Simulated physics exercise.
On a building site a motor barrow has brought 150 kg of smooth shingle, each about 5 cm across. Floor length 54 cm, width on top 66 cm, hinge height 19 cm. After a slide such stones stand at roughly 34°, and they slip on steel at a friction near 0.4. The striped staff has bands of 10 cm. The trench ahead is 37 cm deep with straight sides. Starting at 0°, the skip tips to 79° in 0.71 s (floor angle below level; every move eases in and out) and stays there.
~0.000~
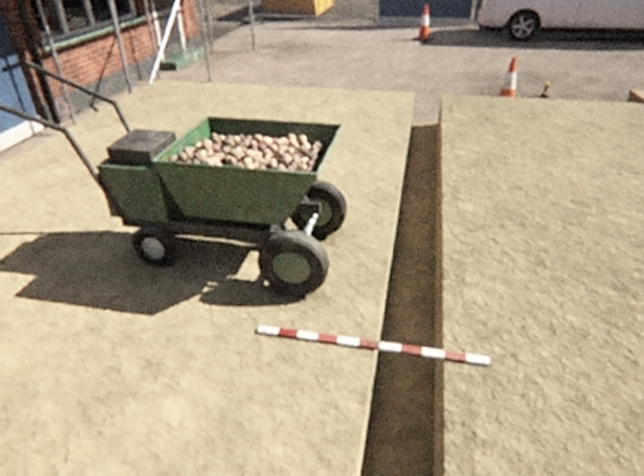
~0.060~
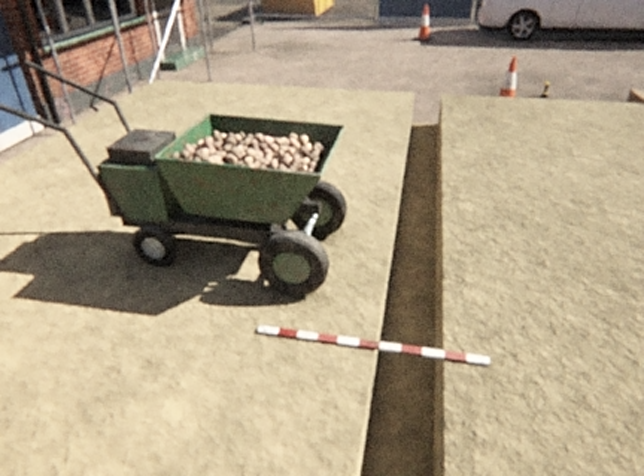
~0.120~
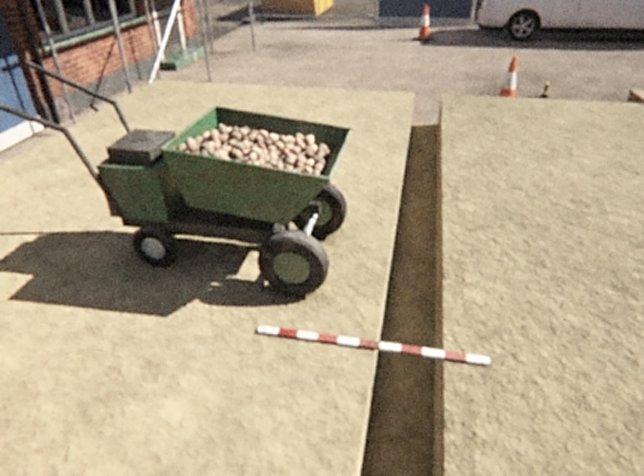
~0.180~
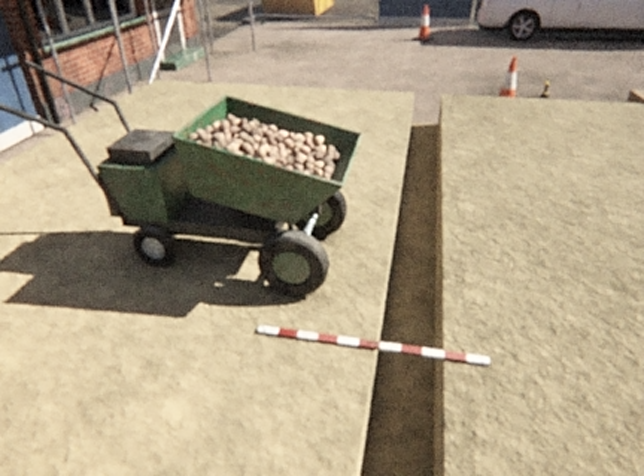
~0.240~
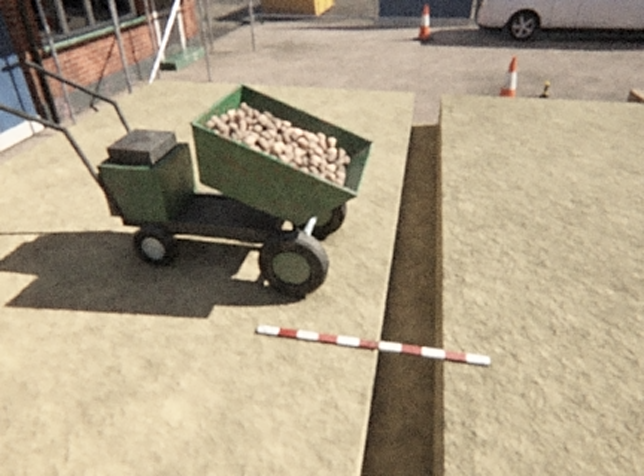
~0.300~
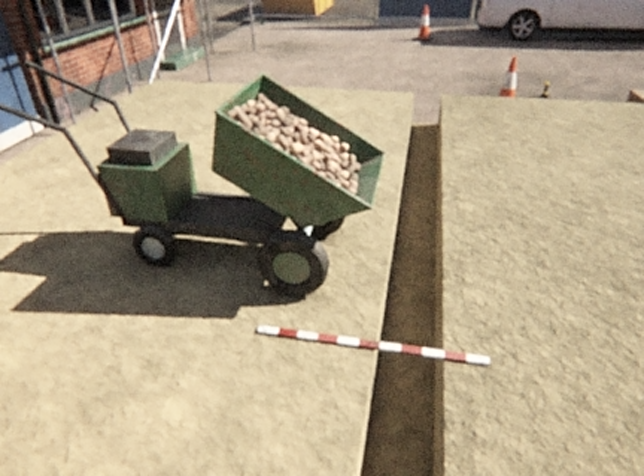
To begin with, a green motor barrow heaped with smooth pale stones stands level on sandy ground, left of a narrow trench with a striped staff across it. Its skip then tilts forward to the right, the rear rising steadily into a steep slant, while the wheels stay put.
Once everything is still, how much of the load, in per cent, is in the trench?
Some 54 per cent of it.
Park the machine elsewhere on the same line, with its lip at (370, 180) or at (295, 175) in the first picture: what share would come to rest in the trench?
First some 10, then 80 per cent.
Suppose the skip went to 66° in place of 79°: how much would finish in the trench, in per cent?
It would be near 50 per cent.
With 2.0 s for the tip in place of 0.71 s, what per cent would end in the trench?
Then about 75 per cent.
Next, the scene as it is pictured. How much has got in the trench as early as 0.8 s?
About 25 per cent by then.
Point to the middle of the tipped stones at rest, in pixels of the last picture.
Around (435, 303).
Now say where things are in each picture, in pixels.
In the first picture, lip at (318, 175), floor tilted 0°, highest stones at (244, 146).
In the second picture, lip at (321, 176), floor tilted 2°, highest stones at (232, 144); the stones move at 0.4 m/s on average.
In the third picture, the skip is at 6°, its lip at (330, 180); the top of the load is at (225, 136); the stones move at 0.8 m/s on average.
In the fourth picture, the skip is at 13°, its lip at (342, 186); the top of the load is at (230, 126); the stones move at 1.1 m/s on average.
In the fifth picture, lip at (357, 196), floor tilted 21°, highest stones at (240, 114); the stones move at 1.3 m/s on average.
In the sixth picture, lip at (372, 209), floor tilted 30°, highest stones at (257, 105); the stones move at 1.5 m/s on average.
After 0.5 s the floor is at 66°; 100 % in the skip; the foremost stones are at (399, 236).
After 0.8 s the floor is at 79°; 52 % in the skip, 25 % in the trench, 23 % past the trench; the foremost stones are at (490, 297).
After 1.2 s the floor is at 79°; 10 % in the skip, 44 % in the trench, 46 % past the trench; the foremost stones are past the picture's edge.
After 3.1 s the floor is at 79°; 0 % in the skip, 54 % in the trench, 46 % past the trench; the foremost stones are past the picture's edge.
